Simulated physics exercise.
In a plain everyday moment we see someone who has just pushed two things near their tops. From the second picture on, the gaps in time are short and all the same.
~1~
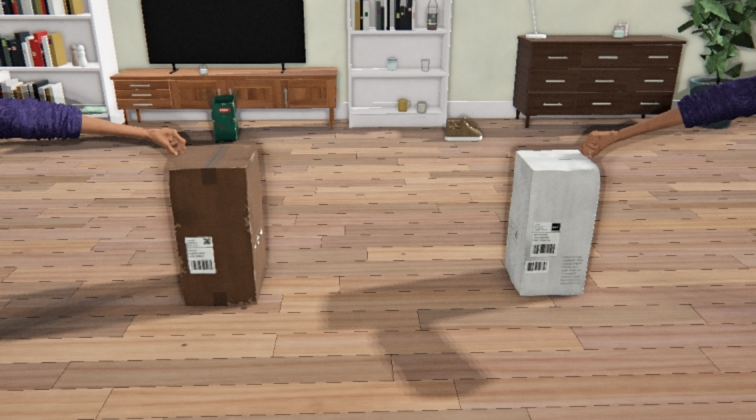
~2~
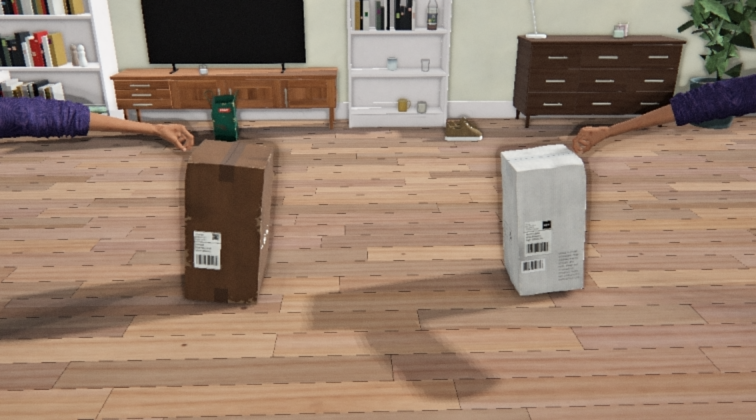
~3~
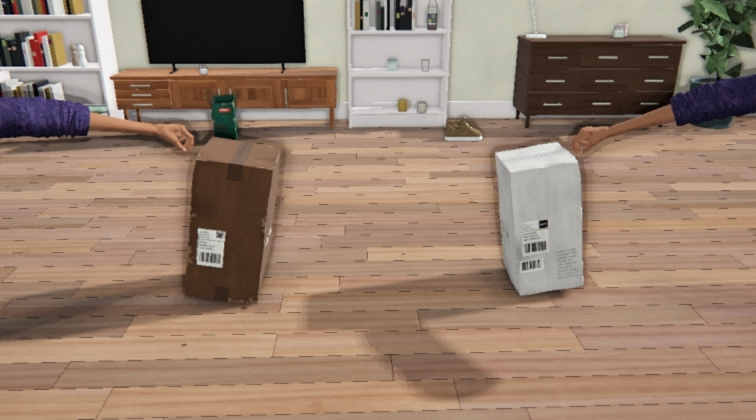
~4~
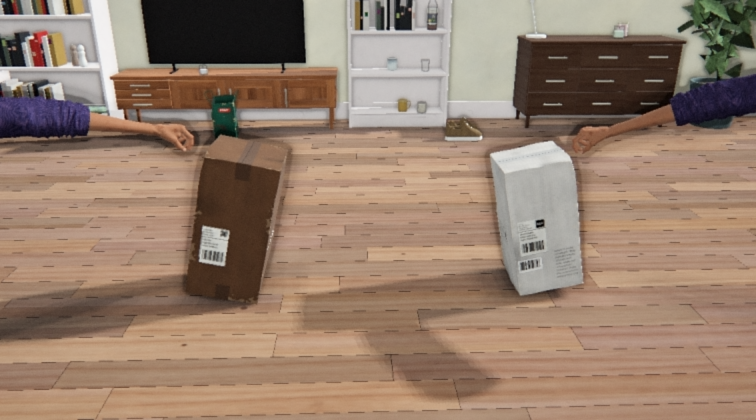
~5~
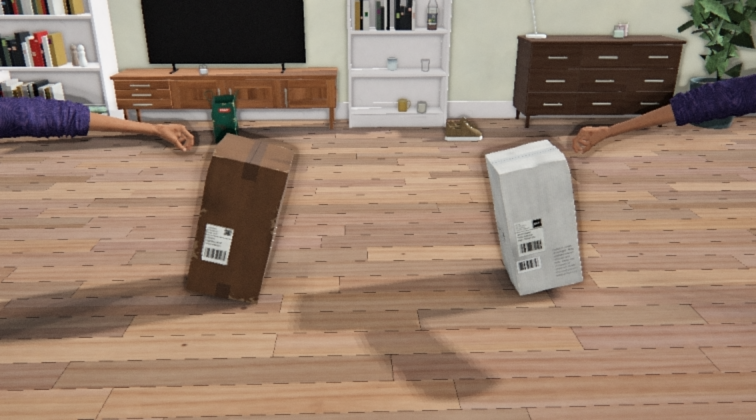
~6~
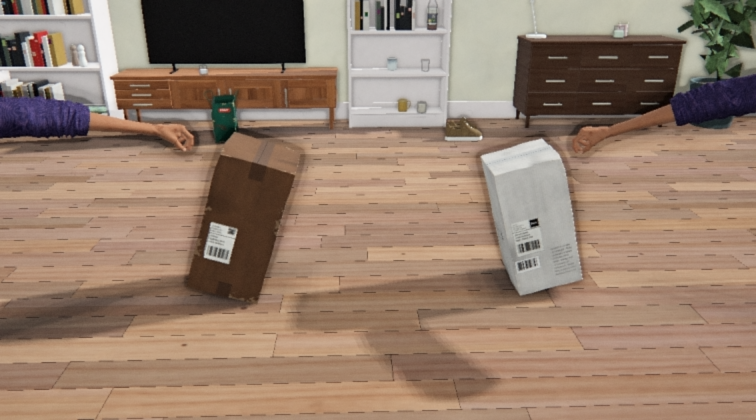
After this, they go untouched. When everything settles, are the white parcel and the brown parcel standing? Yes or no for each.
White parcel: No; brown parcel: No.
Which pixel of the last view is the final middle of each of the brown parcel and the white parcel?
Brown parcel: (316, 255); white parcel: (452, 255).
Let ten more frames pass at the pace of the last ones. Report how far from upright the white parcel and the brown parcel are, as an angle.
Then you'd see 30° for the first one and 40° for the other.
Then, 0.28 s after the last picture, white parcel 39° off upright near (501, 218); brown parcel 54° off upright near (295, 224).
At rest, the white parcel goes down on its side, near (453, 255); the brown parcel goes down on its side, near (316, 255).
